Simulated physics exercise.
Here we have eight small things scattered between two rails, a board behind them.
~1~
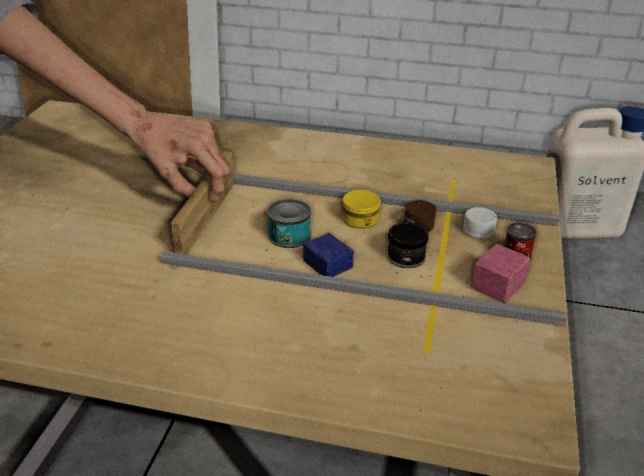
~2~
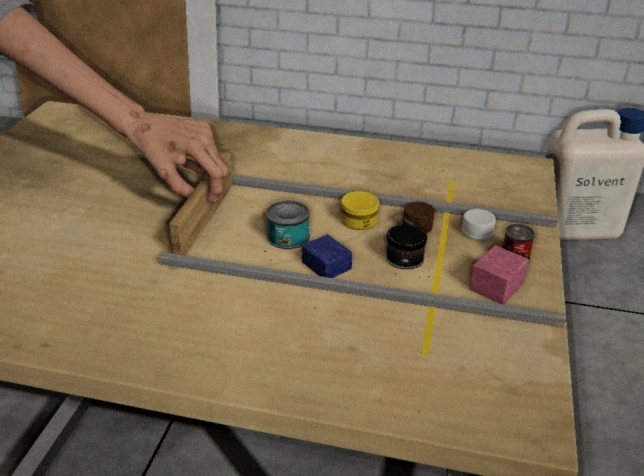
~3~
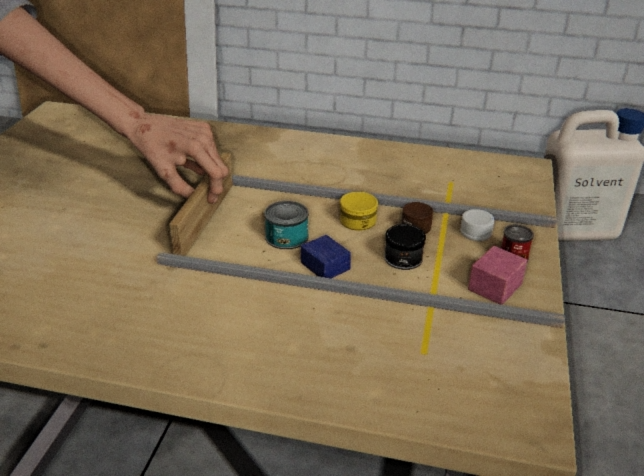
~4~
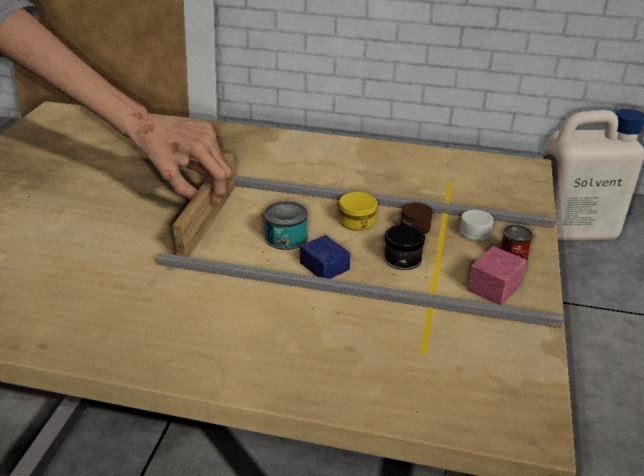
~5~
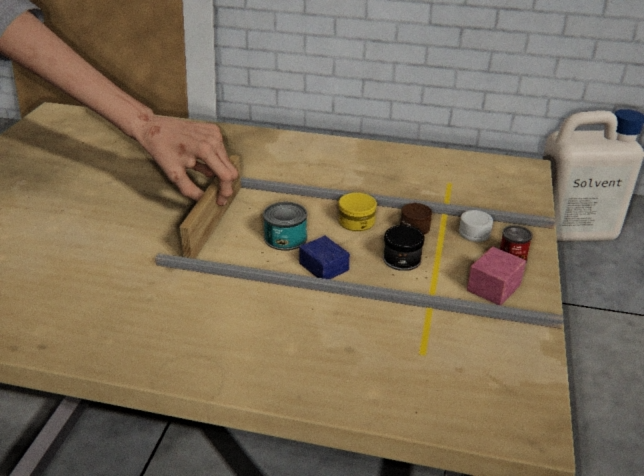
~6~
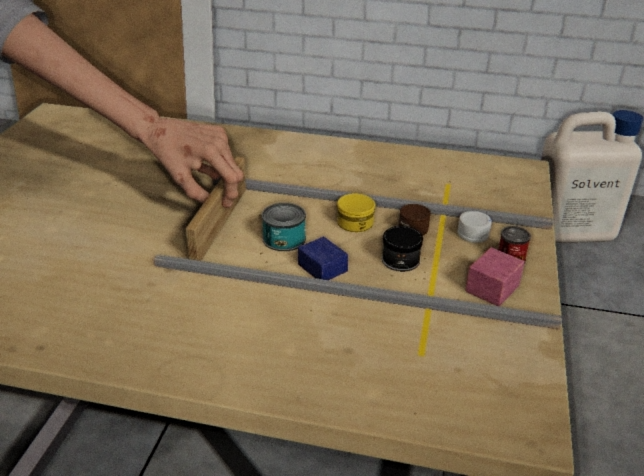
A hand slowly sliding a wooden board slightly right between two rails, with small tins and blocks sitting still ahead of it.
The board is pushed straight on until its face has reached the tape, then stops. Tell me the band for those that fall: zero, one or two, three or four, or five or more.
Outcome: The number that fall off is zero.
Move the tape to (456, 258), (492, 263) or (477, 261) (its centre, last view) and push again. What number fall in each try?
Down on the floor: 0, 1 and 1.
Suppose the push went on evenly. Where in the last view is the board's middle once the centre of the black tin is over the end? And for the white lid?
For the black tin at (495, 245), for the white lid at (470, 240).
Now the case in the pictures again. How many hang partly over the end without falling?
Overhanging: 0.
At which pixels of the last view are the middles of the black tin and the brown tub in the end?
First (498, 265), then (494, 229).
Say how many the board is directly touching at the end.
It touches 3.
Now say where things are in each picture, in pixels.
Red tin (519, 243); pink block (501, 273); white lid (480, 223); board (205, 202); tape (442, 252), in the first picture.
Pink block (499, 274); black tin (406, 247), in the second picture.
White lid (477, 225); blue block (325, 258), in the third picture.
Red tin (516, 245); brown tub (416, 219), in the fourth picture.
Pink block (496, 276); board (213, 205), in the fifth picture.
Red tin (513, 247); pink block (495, 277); white lid (474, 227); board (219, 207); tape (437, 255), in the sixth picture.
A little later, none off yet; red tin at rest near (513, 247); pink block at rest near (495, 277); white lid at rest near (474, 227).
When it is over, the number that fall off is zero.
